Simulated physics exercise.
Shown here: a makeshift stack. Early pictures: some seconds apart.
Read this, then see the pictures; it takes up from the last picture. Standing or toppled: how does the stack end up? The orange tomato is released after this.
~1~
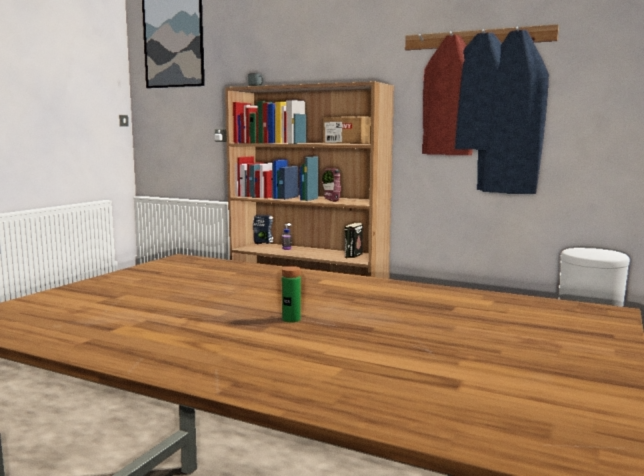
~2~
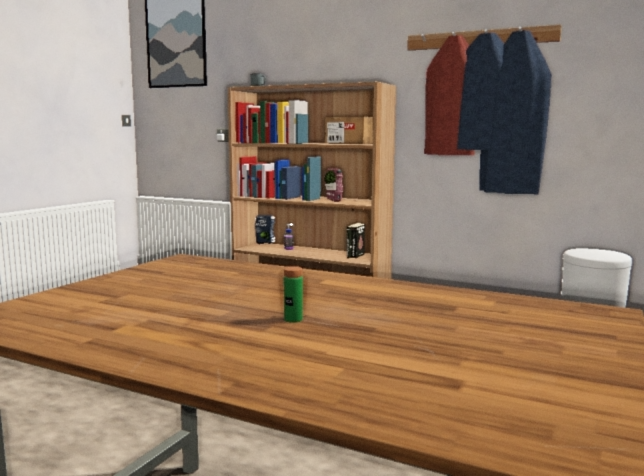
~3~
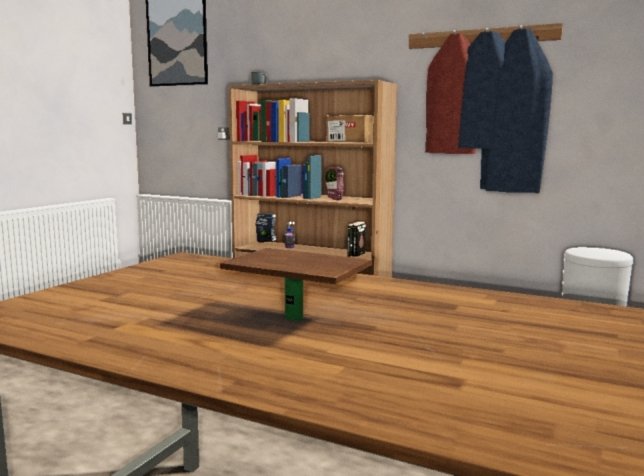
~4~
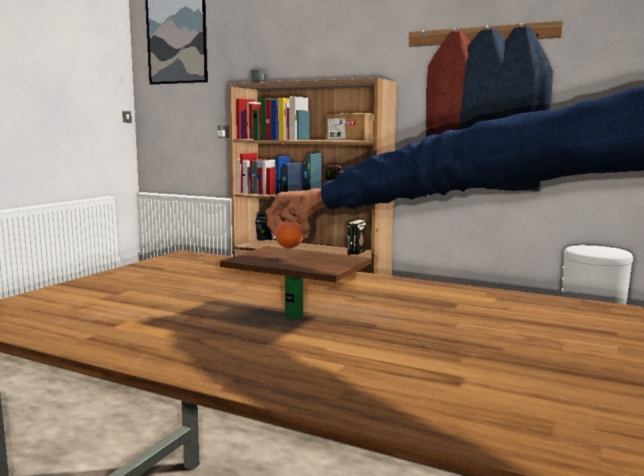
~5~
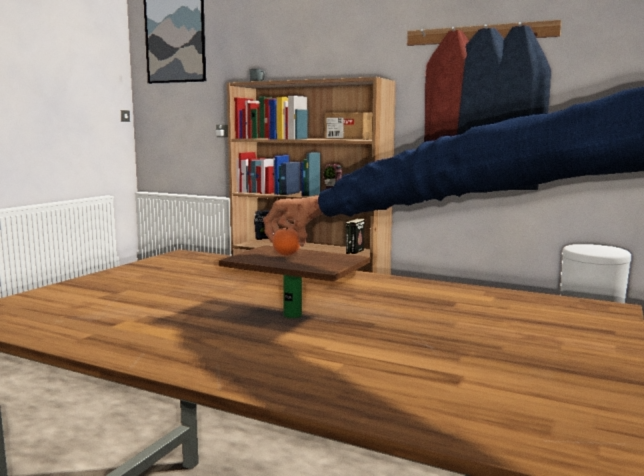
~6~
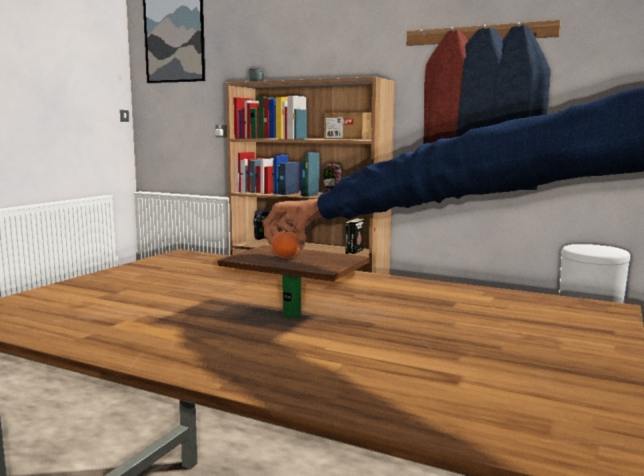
The stack is left undisturbed.
Then, 0.20 s later than the last frame, all is still.
Then, 0.50 s later than the last frame, orange tomato resting near (286, 245).
When it is over, all 3 as before. End places, in pixels of the last picture, orange tomato near (286, 245). The stack keeps its balance.
